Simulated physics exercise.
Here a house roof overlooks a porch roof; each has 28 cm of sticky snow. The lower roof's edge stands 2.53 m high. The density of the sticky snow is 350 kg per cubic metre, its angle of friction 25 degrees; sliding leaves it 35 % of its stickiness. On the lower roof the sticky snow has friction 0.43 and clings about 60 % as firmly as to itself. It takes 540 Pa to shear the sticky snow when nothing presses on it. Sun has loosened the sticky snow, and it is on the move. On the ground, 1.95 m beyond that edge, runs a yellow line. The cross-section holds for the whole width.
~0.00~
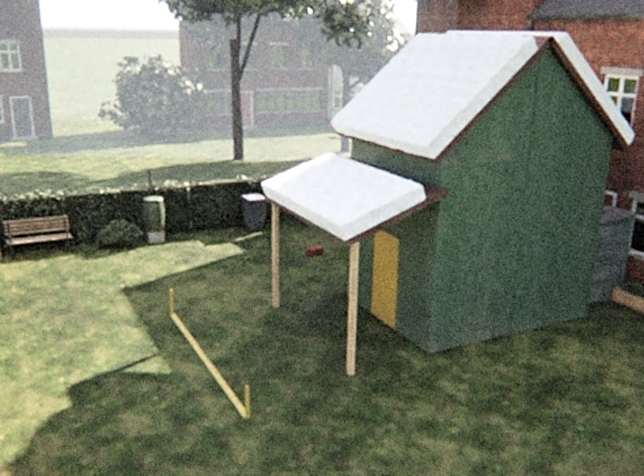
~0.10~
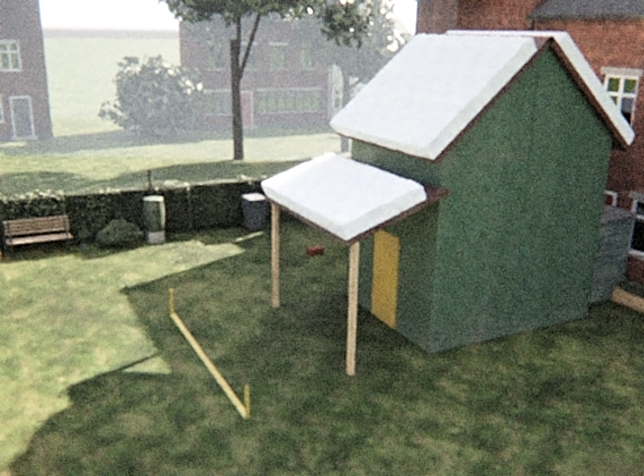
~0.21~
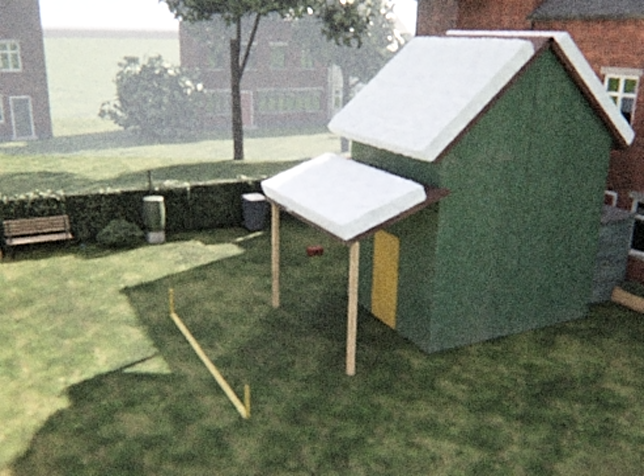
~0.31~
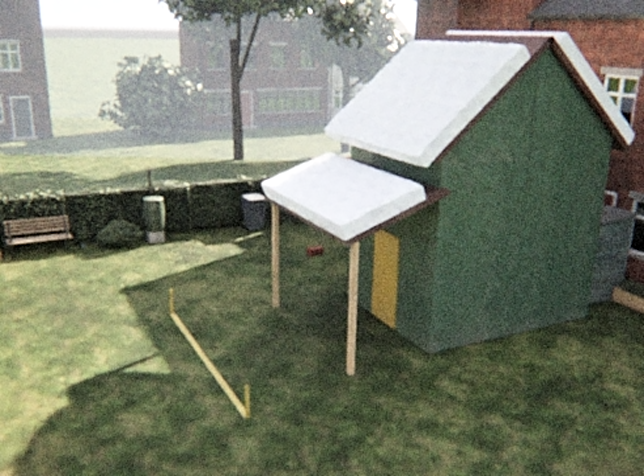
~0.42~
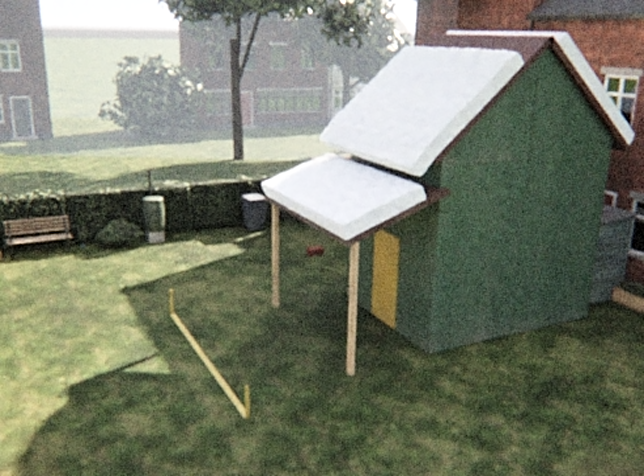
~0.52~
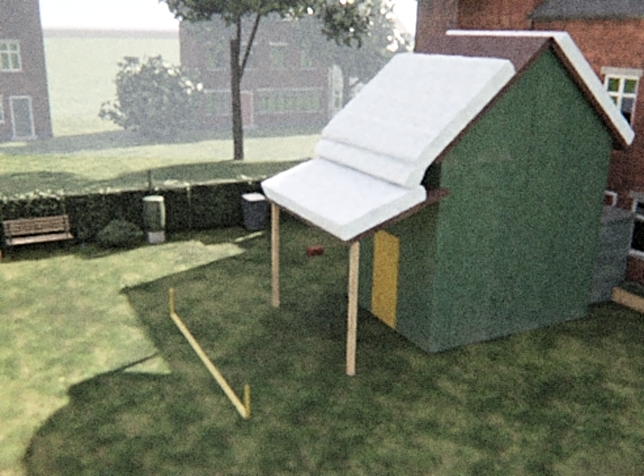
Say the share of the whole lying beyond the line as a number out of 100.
Close to 25 per cent.
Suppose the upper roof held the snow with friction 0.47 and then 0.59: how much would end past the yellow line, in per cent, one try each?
In that order: 8 %, 3 %.
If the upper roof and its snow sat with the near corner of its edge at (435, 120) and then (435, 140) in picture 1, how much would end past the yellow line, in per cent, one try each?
In that order: 45 %, 40 %.
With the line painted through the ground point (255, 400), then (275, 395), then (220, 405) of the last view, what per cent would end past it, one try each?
In turn about 35 %, 45 %, 20 %.
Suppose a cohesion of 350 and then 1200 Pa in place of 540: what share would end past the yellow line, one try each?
In that order: 35 %, 3 %.
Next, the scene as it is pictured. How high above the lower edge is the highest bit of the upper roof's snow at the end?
About 0.8 m.
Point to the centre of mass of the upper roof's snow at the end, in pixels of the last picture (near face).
Around (272, 346).
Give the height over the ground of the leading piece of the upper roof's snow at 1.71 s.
Some 0.0 m.
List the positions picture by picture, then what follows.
Leading edge of the sticky snow at (433, 154), in the first picture.
Leading edge of the sticky snow at (432, 155), its middle shifted 2.5 cm, in the second picture.
Leading edge of the sticky snow at (430, 144), its middle shifted 9.8 cm, 4 % of it past the upper edge, in one piece, in the third picture.
Leading edge of the sticky snow at (426, 148), its middle shifted 22 cm, 8 % of it past the upper edge, in one piece, in the fourth picture.
Leading edge of the sticky snow at (419, 163), its middle shifted 39 cm, 14 % of it past the upper edge, cracking, in the fifth picture.
Leading edge of the sticky snow at (411, 176), its middle shifted 62 cm, 23 % of it past the upper edge, cracking, in the sixth picture.
After 1.07 s, none is below the lower edge and 0 % is past the line.
After 1.71 s, 36 % is below the lower edge and 0 % is past the line.
After 2.36 s, 67 % is below the lower edge and 21 % is past the line.
After 3.00 s, 68 % is below the lower edge and 25 % is past the line.
After 3.70 s, at the end, 69 % is below the lower edge and 25 % is past the line.
